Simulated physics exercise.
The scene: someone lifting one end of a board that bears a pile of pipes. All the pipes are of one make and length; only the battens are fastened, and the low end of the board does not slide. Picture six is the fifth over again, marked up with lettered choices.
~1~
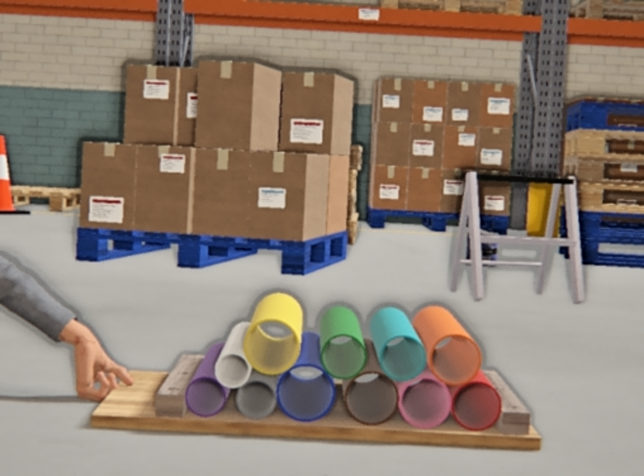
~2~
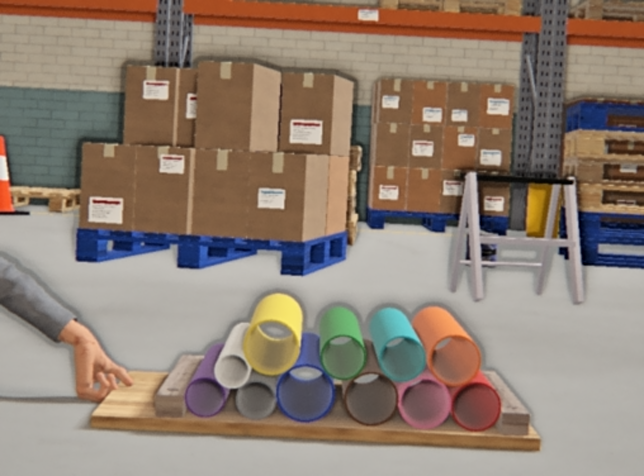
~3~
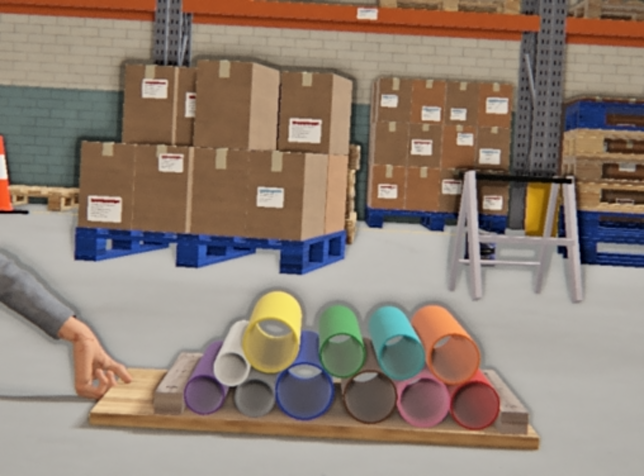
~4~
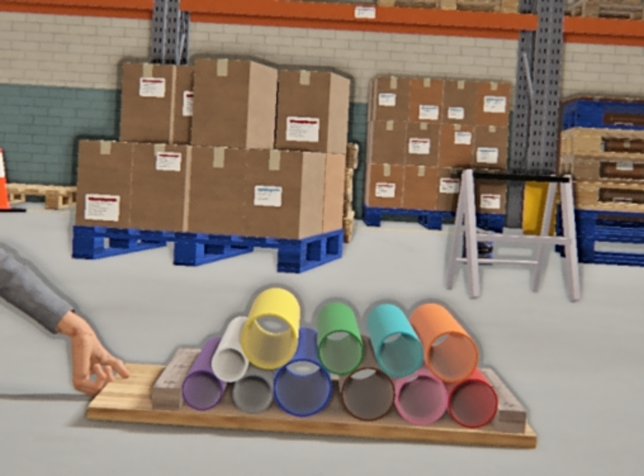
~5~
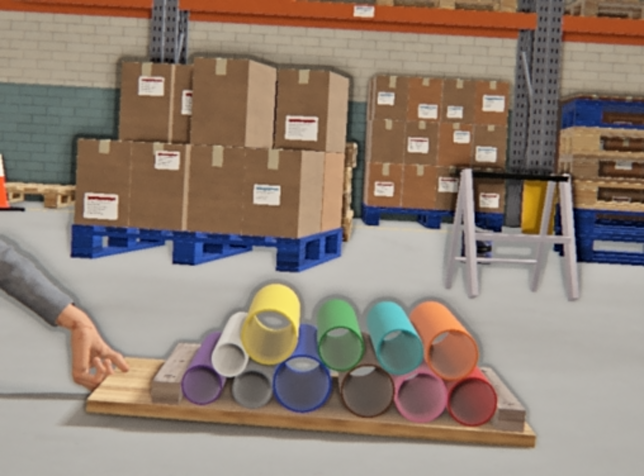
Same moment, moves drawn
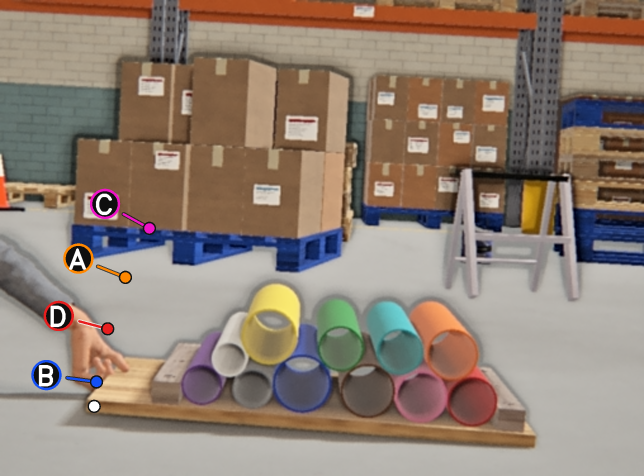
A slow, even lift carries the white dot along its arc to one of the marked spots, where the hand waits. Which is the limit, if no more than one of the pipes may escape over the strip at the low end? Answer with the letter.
At most to C.
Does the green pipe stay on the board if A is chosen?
Yes.
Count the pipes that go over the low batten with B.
The count is none.
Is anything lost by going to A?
At A: No.
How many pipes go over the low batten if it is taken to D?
With D, none.
On the marked copy, A at (126, 277); B at (96, 382); C at (150, 229); D at (108, 329); the white dot at (94, 407).
Taking C. A third of the way, board at 16°.
Two thirds of the way, board at 26°.
When it is over, board at 26°, none over the low batten.
As for the rest, A none over the low batten; B none over the low batten; D none over the low batten.
